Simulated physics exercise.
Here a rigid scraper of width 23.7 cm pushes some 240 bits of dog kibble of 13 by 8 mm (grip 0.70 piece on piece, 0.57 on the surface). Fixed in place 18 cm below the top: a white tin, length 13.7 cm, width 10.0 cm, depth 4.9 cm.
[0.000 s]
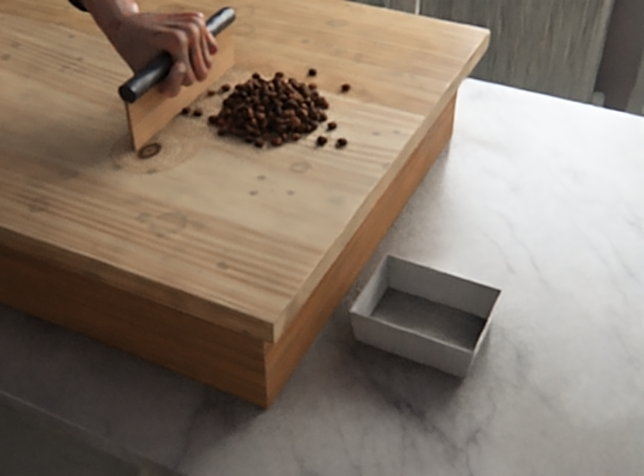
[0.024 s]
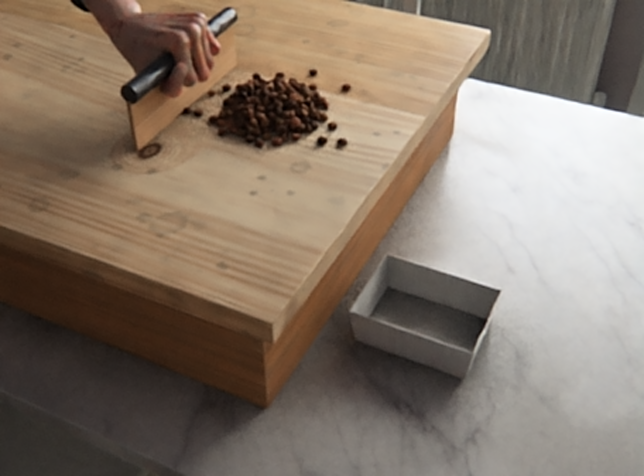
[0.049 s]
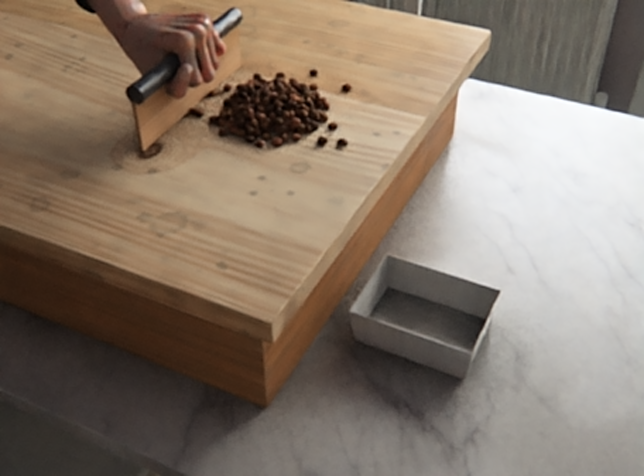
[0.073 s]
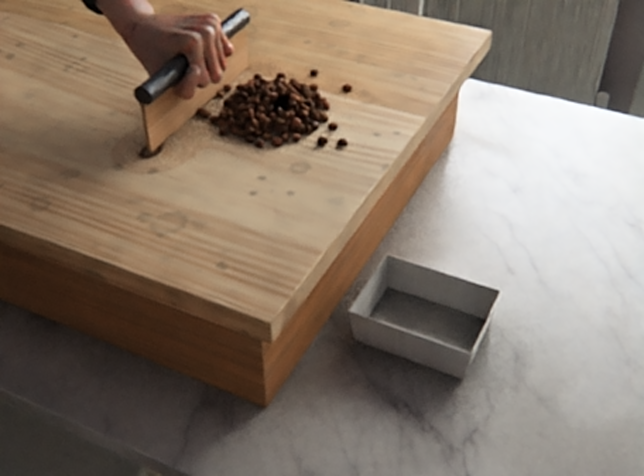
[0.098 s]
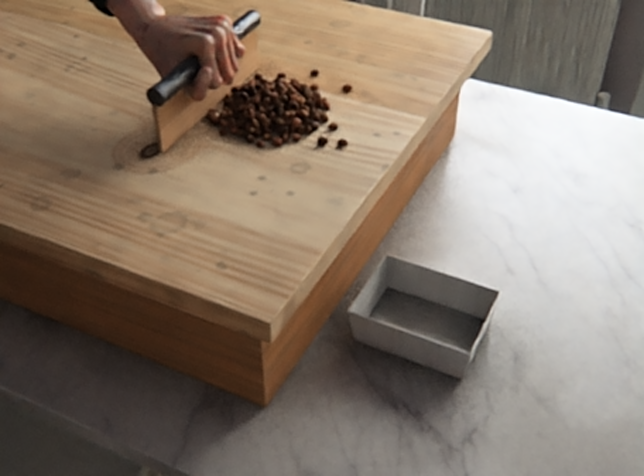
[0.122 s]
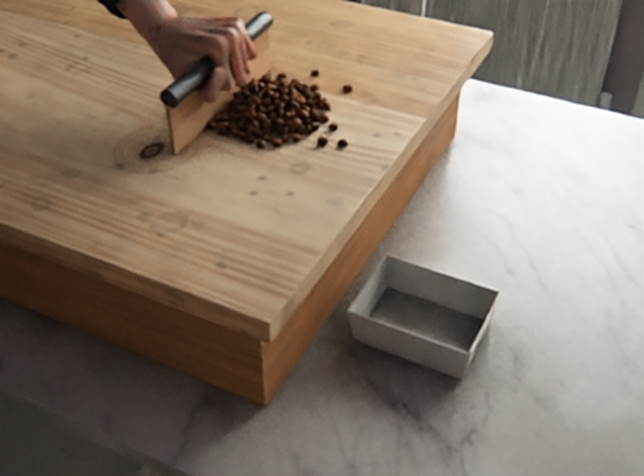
A hand gripping the dark handle of a tan, flat-bladed scraper slides it a short way rightward across a pale wooden board, its blade reaching the near-left edge of a heap of small brown pieces and beginning to nudge them. The raised board sits on a grey-white marbled counter, seen from above at an angle by a nearly still camera. An open, empty, whitish tin rests unmoving at lower right.
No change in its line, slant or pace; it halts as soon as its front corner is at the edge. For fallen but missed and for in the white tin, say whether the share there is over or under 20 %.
Missed - over; white tin - under.
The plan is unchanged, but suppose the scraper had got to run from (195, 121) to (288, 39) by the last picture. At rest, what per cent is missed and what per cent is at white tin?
Result - missed 95, white tin 5.
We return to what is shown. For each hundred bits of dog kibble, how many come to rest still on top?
Around 0 in a hundred.
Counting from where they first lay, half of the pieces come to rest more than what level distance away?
I'd guess near 32 cm, give or take.
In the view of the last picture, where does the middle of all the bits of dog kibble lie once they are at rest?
About (504, 257).
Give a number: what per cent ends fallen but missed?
90 %.
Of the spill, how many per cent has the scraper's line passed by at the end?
Around 5 percent.
After 0.34 s, scraper 19 cm from its start, spill 17 cm wide; still on top 100 %.
After 0.56 s, scraper 29 cm from its start, spill 21 cm wide; off the edge, not caught 85 %, still on top 15 %.
Then, at 0.75 s, scraper 29 cm from its start, spill 27 cm wide; white tin 5 %, off the edge, not caught 90 %.
In the end, at 1.6 s, white tin 5 %, fallen but missed 90 %, still on top 0 %.
